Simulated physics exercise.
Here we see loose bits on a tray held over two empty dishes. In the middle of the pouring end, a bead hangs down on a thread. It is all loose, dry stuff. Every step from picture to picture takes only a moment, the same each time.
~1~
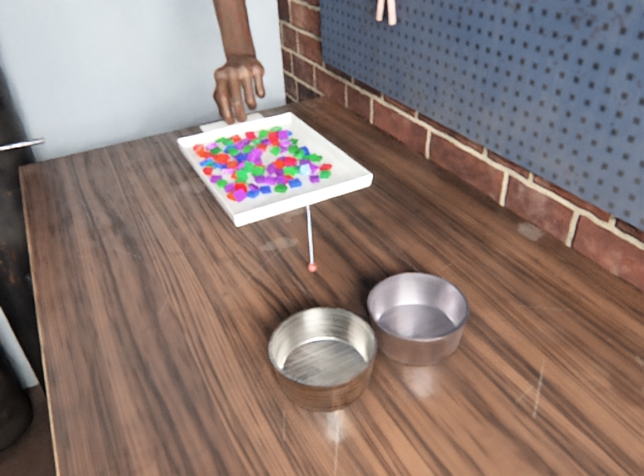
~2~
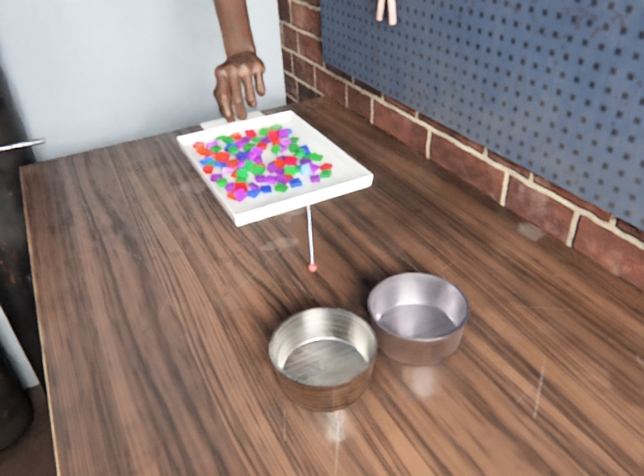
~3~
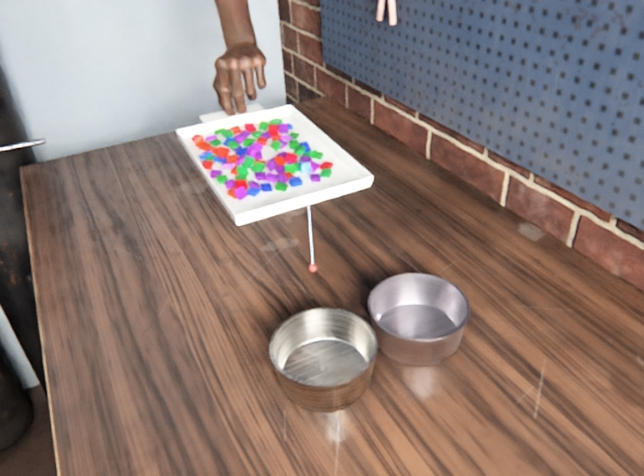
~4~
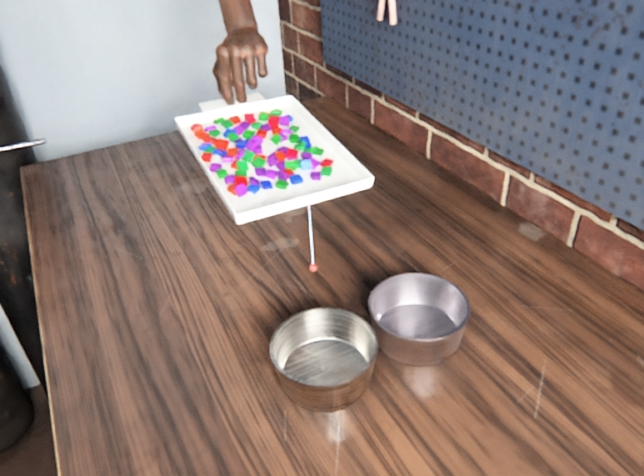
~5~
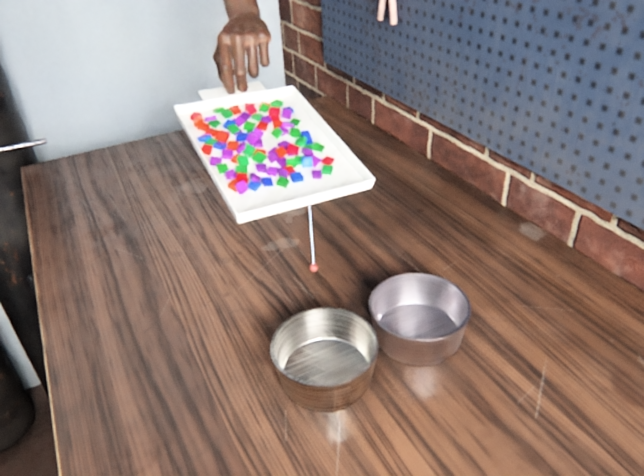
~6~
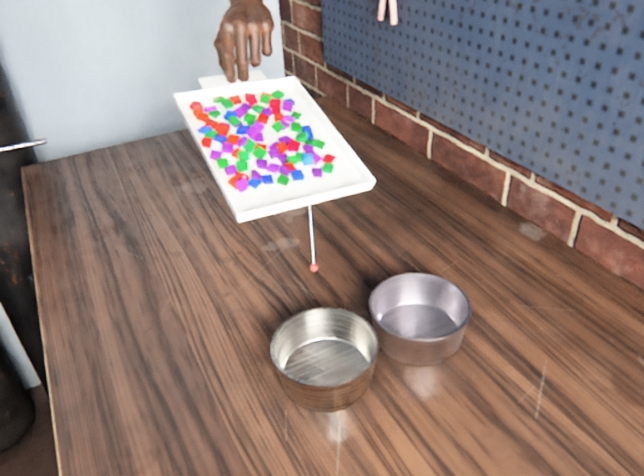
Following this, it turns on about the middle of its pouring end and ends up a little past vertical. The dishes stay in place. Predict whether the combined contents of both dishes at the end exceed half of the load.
The combined contents fall short of half.
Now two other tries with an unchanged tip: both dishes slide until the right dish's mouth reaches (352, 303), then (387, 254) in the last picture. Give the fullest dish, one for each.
Placement one: The right-positioned dish. Placement two: The right-positioned dish.
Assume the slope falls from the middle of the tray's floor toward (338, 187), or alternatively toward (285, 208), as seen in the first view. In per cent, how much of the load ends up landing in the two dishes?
So it's 10 percent with the first slope and 10 percent with the other.
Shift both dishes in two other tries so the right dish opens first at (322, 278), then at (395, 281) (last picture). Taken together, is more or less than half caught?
Taking the tries in order: A minor share, followed by a major share.
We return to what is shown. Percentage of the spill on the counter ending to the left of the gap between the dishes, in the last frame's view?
Near 70 in a hundred.
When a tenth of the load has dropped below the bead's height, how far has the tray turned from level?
It is at around 70 degrees.
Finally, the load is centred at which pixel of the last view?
Centre at rest: Close to (360, 311).
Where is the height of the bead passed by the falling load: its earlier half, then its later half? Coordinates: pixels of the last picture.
The first part passes (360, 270); everything after passes (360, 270).
Shortly afterwards, tray tipped steeply; all but a few on the tray; a little in the air.
Next, tray tipped past a quarter turn; the bulk on the tray; a little in the left dish; a little outside both; only a few in the air.
Some moments later, tray tipped past a quarter turn; a little in the left dish; a little in the right dish; the bulk outside both.
In the end, tray tipped past a quarter turn; a little in the left dish; a little in the right dish; the bulk outside both.
